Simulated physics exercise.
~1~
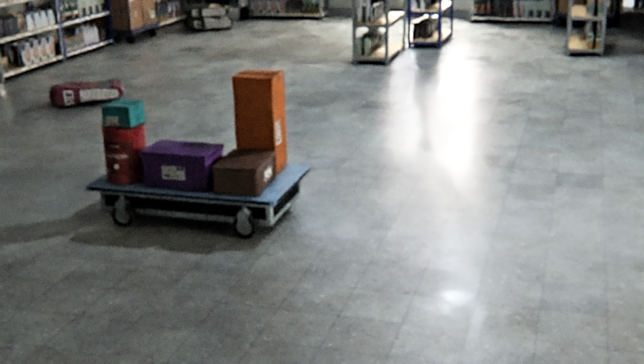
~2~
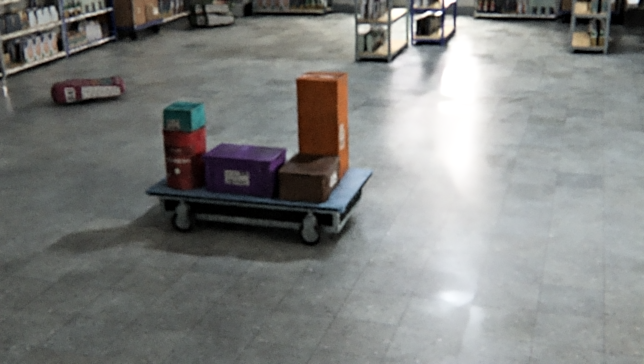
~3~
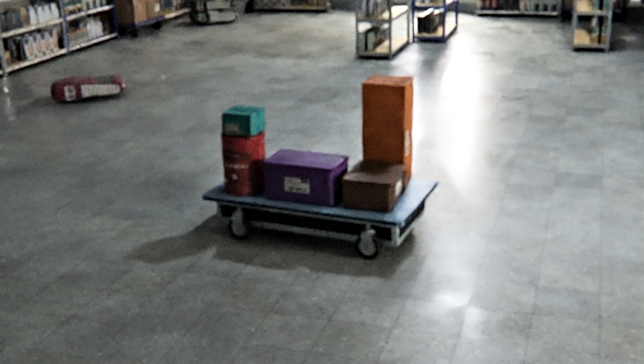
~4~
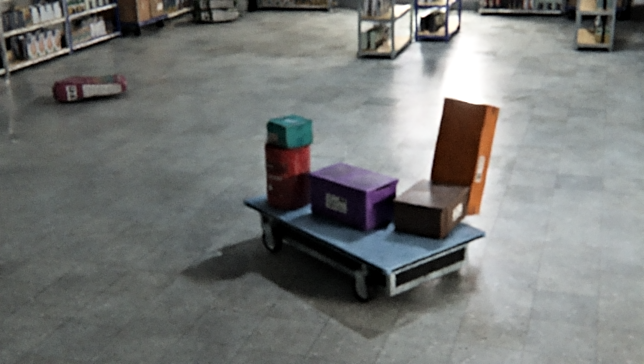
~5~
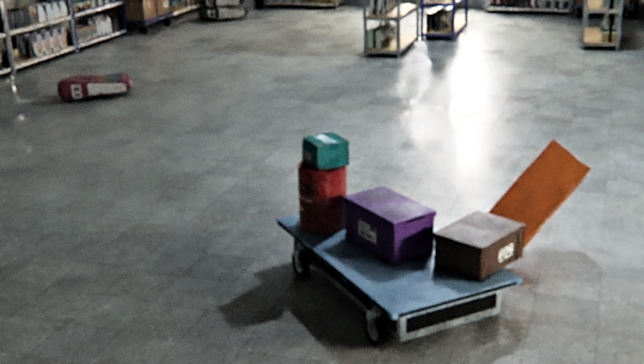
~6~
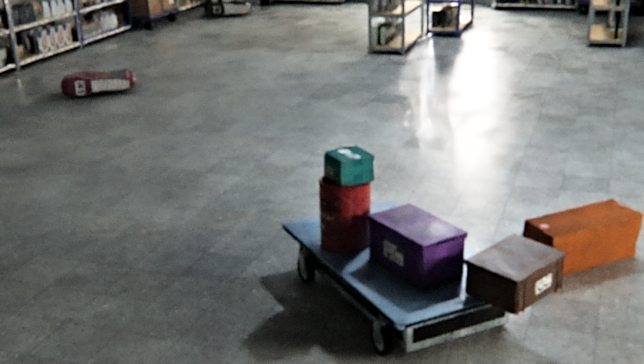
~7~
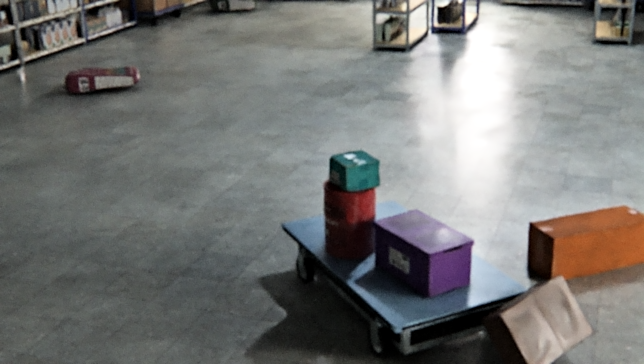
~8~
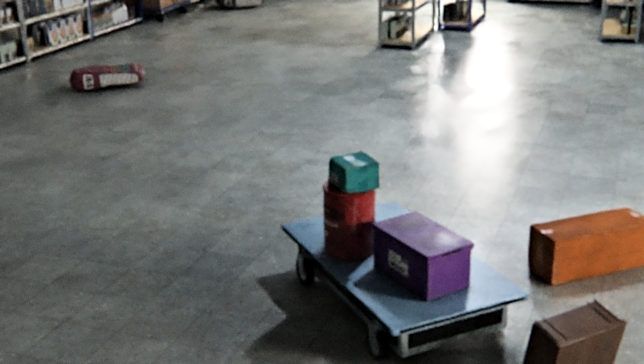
In this clip, a flat cart carrying five items rolls rightward across a floor, then turns toward the viewer and stops as the tall orange box topples off, followed by the brown box, leaving the purple box, red container and turquoise box aboard.
